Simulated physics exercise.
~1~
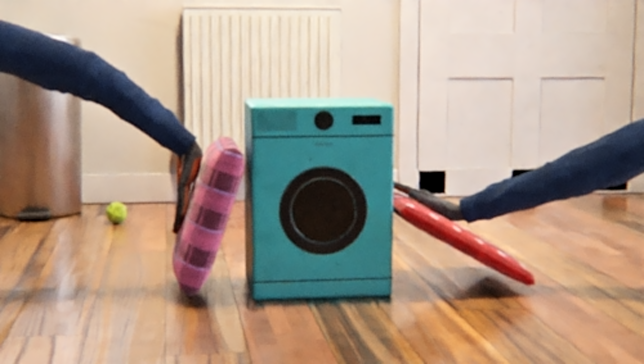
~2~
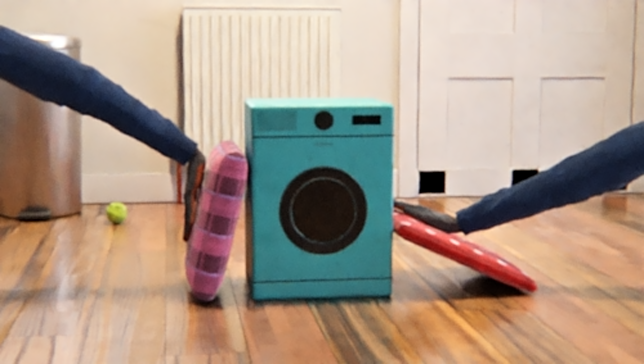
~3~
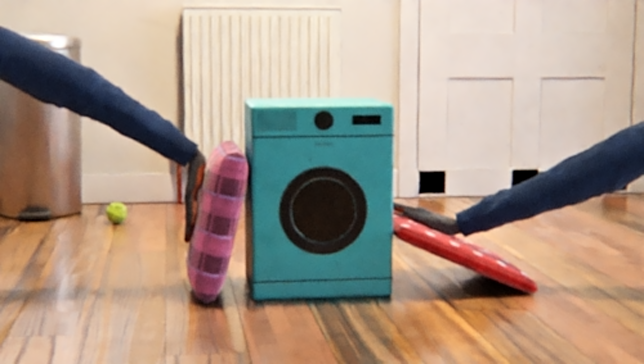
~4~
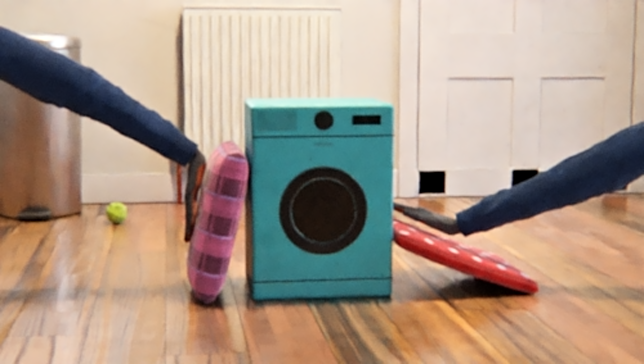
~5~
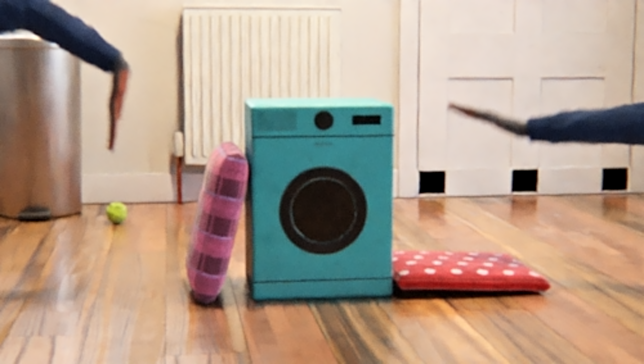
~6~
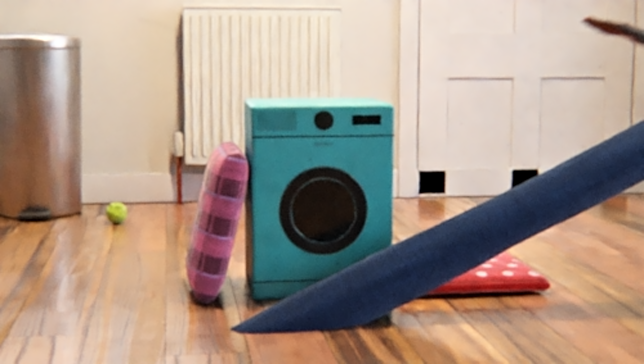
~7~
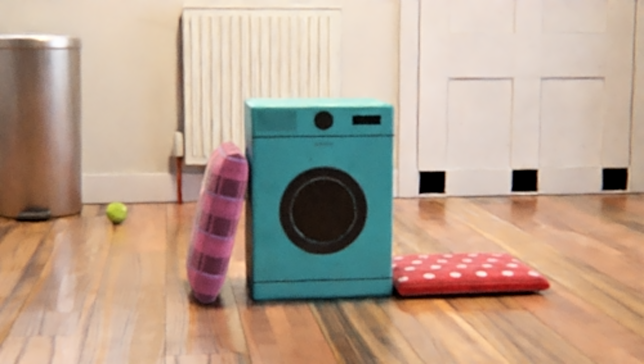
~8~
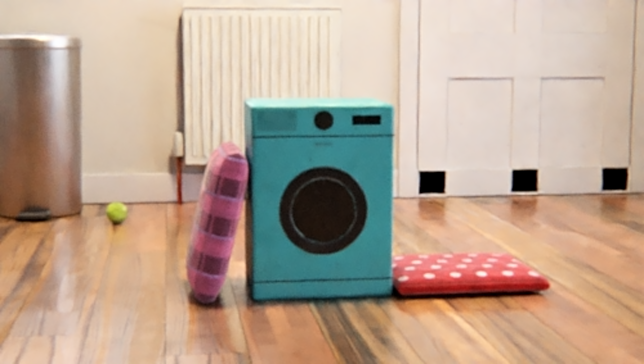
A red polka-dot seat pad and a pink checked cushion were propped by two hands against either side of a turquoise machine; as the hands let go, the pad on the right slid down flat on the floor, while the cushion stayed leaning.
